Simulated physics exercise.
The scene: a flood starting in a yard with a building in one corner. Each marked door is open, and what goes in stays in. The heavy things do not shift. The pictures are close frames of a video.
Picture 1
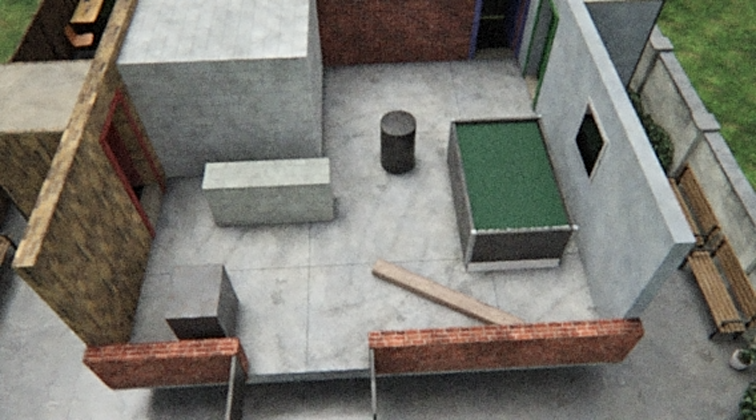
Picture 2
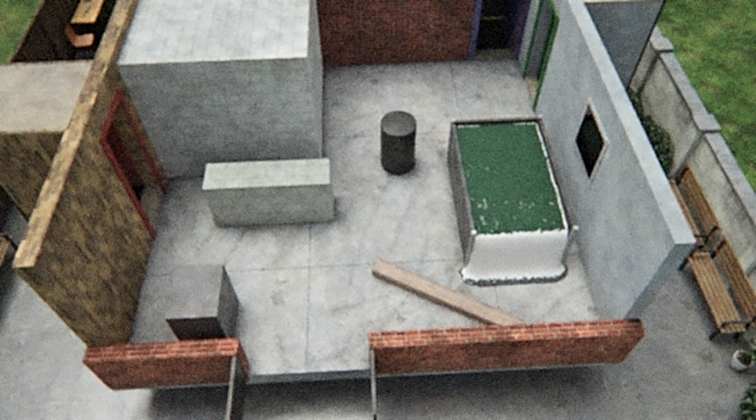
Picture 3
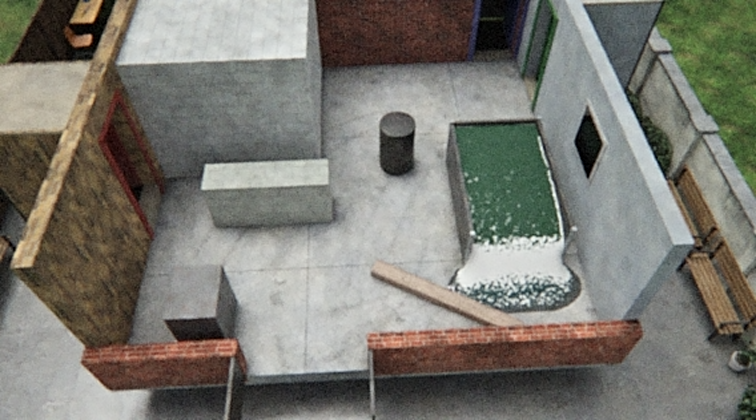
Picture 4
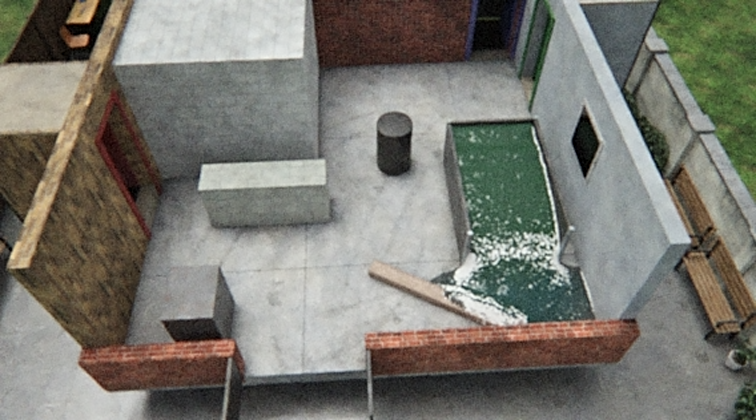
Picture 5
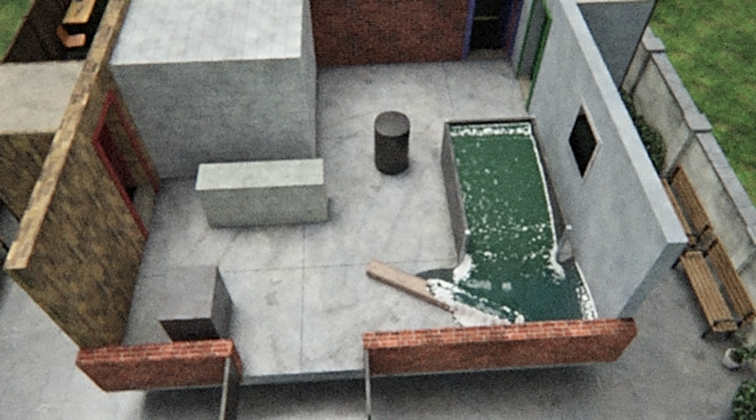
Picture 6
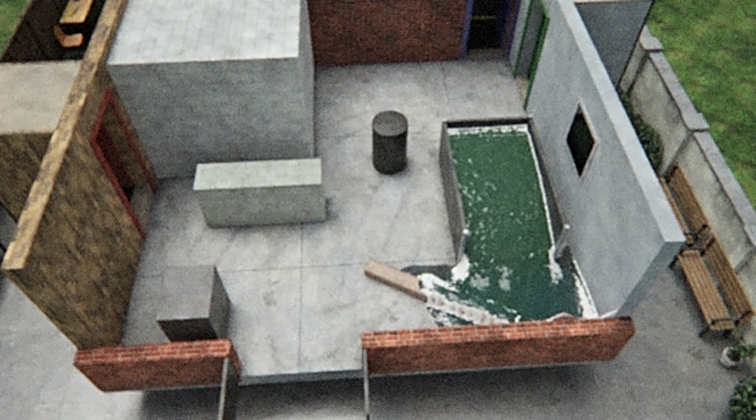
Green water pours from the front of an open tank and spreads around a plank.
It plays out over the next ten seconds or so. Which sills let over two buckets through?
In the end: The red door admits no more than that; the green door admits no more than that; the blue door lets in a lot.
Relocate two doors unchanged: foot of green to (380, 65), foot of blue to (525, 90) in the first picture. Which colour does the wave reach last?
The green door.
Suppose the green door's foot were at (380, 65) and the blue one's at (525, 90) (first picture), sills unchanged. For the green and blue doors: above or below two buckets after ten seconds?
In short: Green door holds, blue door keeps below it.
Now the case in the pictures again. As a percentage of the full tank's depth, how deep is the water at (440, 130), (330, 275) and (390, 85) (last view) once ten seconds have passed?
Roughly 6, 6 and 8 per cent, in turn.
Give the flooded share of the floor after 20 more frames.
About 65 per cent.
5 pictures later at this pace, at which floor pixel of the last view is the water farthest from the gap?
Around (300, 345).
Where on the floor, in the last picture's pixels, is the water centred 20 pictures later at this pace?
Around (433, 249).
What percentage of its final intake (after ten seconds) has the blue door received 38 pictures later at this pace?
About 100 per cent.
A moment on, water covers 20 % of the floor; the red door not reached, the green door not reached, the blue door not reached.
Next, water covers 35 % of the floor; the red door not reached, the green door not reached, the blue door not reached.
Then, water covers 65 % of the floor; the red door wet at the sill, nothing in, the green door wet at the sill, nothing in, the blue door over two buckets in.
Later, water covers 85 % of the floor; the red door wet at the sill, nothing in, the green door wet at the sill, nothing in, the blue door far over two buckets in.
In the end, water covers 95 % of the floor; the red door wet at the sill, nothing in, the green door wet at the sill, nothing in, the blue door far over two buckets in.
